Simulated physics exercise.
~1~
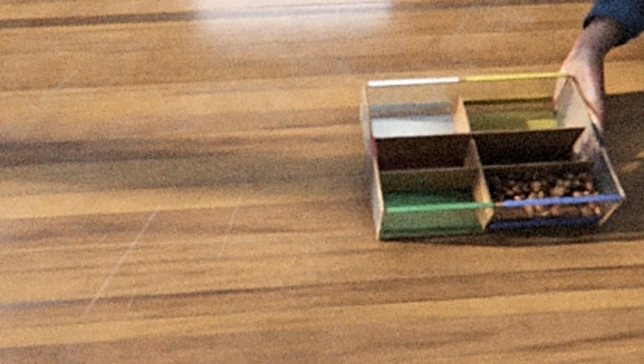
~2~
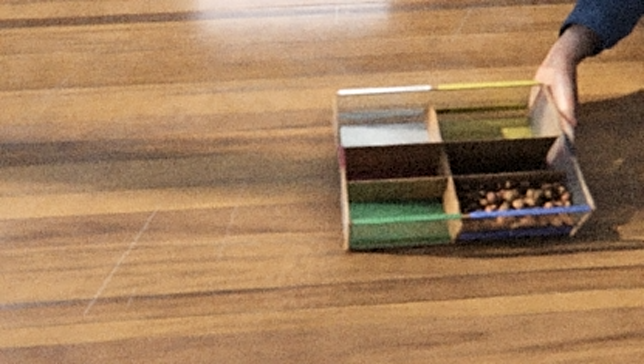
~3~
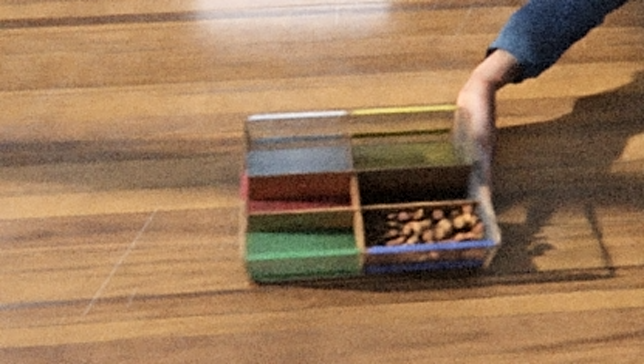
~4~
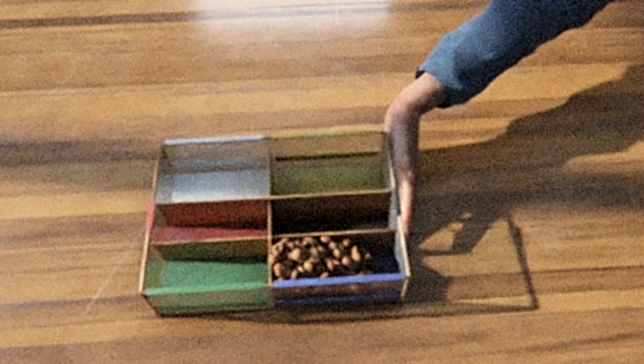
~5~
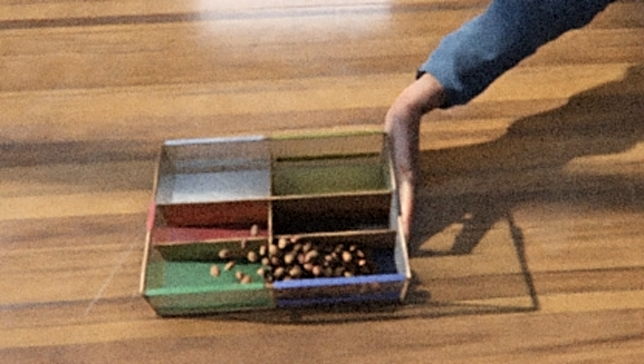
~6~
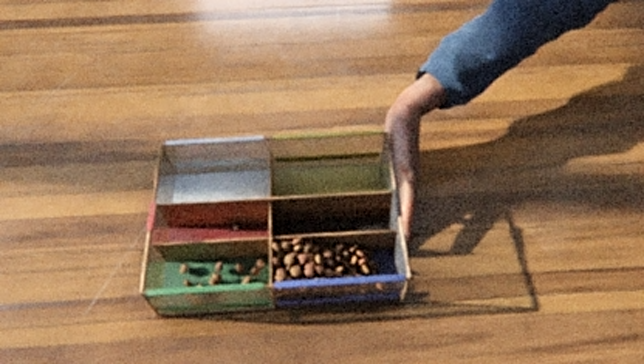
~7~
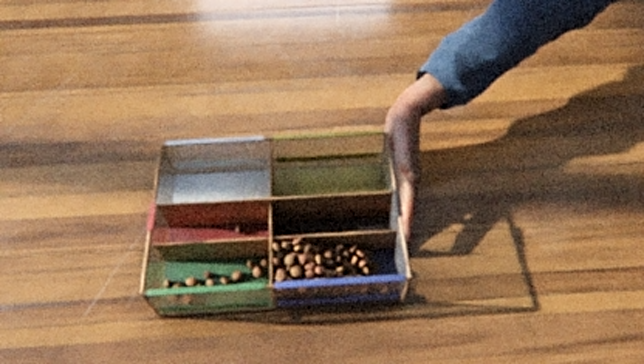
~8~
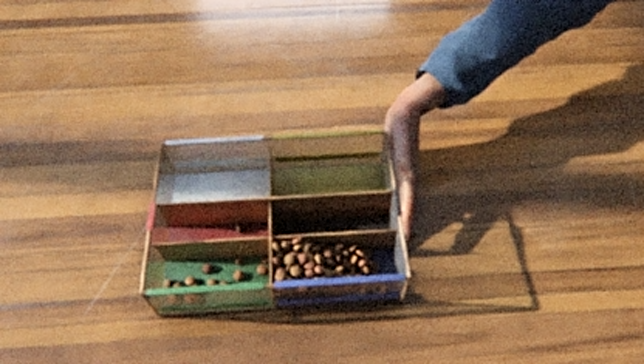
On a striped wooden surface, a hand in a blue sleeve holds the right side of a divided tray, with small brown pieces heaped in the blue-edged compartment at the front right. The hand moves the tray left and toward the viewer, and the pieces stay together in their compartment. The tray then comes to a stop, and some of the pieces spill left over the divider into the green compartment. They scatter across its floor and shift a little farther left before settling. At the end, the tray is still, with most pieces in the blue section and a few in the green.
